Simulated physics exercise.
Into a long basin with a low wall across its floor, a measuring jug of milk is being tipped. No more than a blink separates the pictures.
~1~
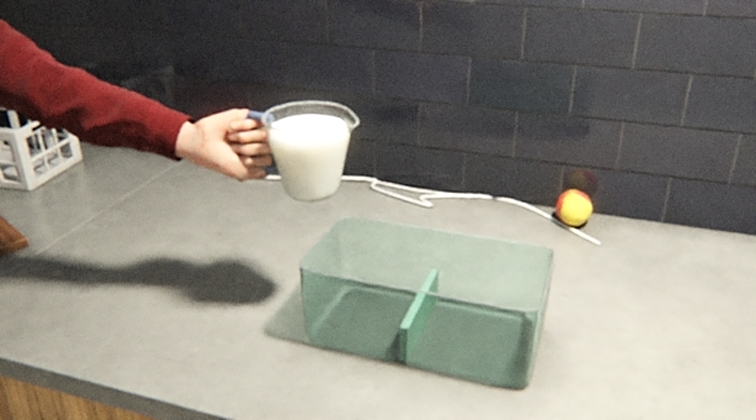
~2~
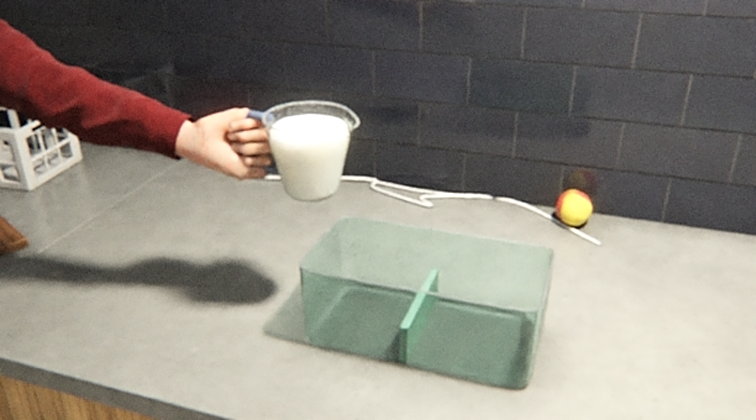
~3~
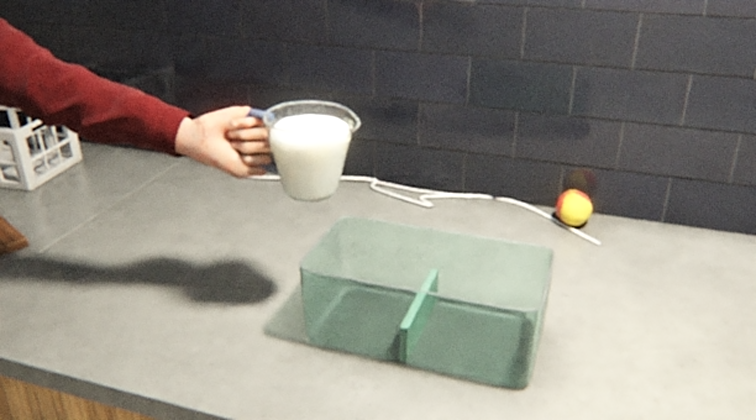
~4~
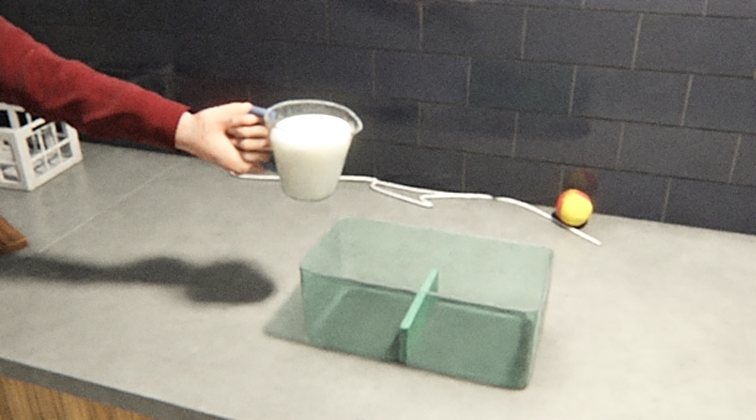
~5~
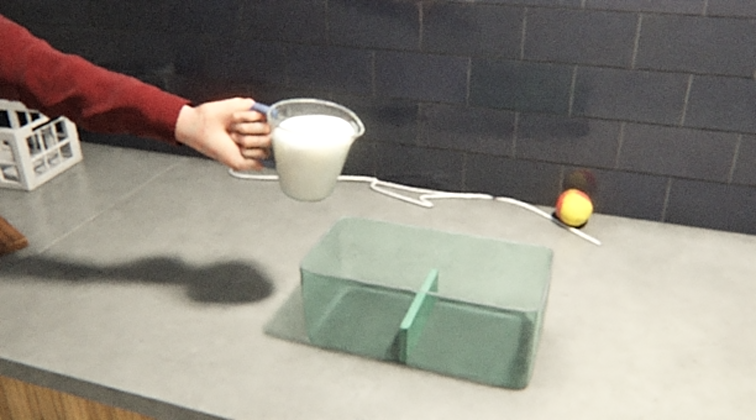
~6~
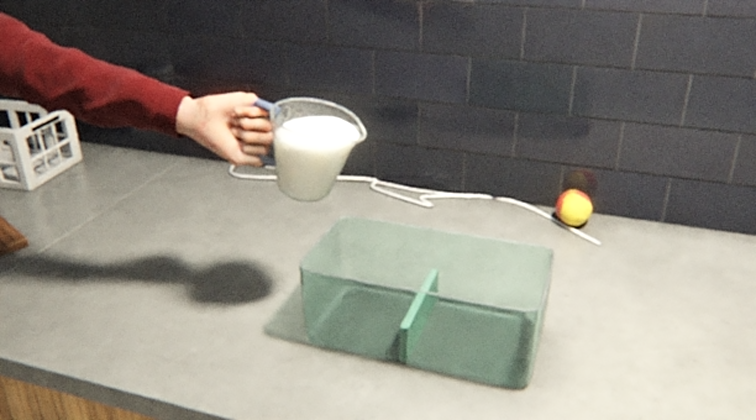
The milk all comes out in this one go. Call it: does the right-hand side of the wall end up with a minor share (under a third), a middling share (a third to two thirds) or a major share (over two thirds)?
The right side gets a minor share.
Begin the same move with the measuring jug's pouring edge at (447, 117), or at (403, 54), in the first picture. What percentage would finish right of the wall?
The first gives 95 %, the second 95 %.
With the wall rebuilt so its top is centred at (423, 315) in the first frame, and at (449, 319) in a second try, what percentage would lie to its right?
30 per cent first, then 10 per cent.
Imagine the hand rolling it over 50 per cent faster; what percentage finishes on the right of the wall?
About 10 per cent.
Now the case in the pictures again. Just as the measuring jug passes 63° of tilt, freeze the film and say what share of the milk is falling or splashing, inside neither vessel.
Airborne fraction: Approx. 20 %.
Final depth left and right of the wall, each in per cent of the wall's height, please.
On the left it's around 40 per cent; on the right, 10 per cent.
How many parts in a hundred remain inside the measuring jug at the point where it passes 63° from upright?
Still holding around 70 %, give or take.
A moment on, the tilt is 63° and 68 per cent is still to pour, 9 is left of the wall and 3 right of it.
Next, the tilt is 94° and 14 per cent is still to pour, 57 is left of the wall and 16 right of it.
Then the tilt is 103° and 0 per cent is still to pour, 81 is left of the wall and 18 right of it.
Later the tilt is 103° and 0 per cent is still to pour, 81 is left of the wall and 18 right of it.
In the end 81 per cent lies left of the wall, 18 right of it and 1 outside.
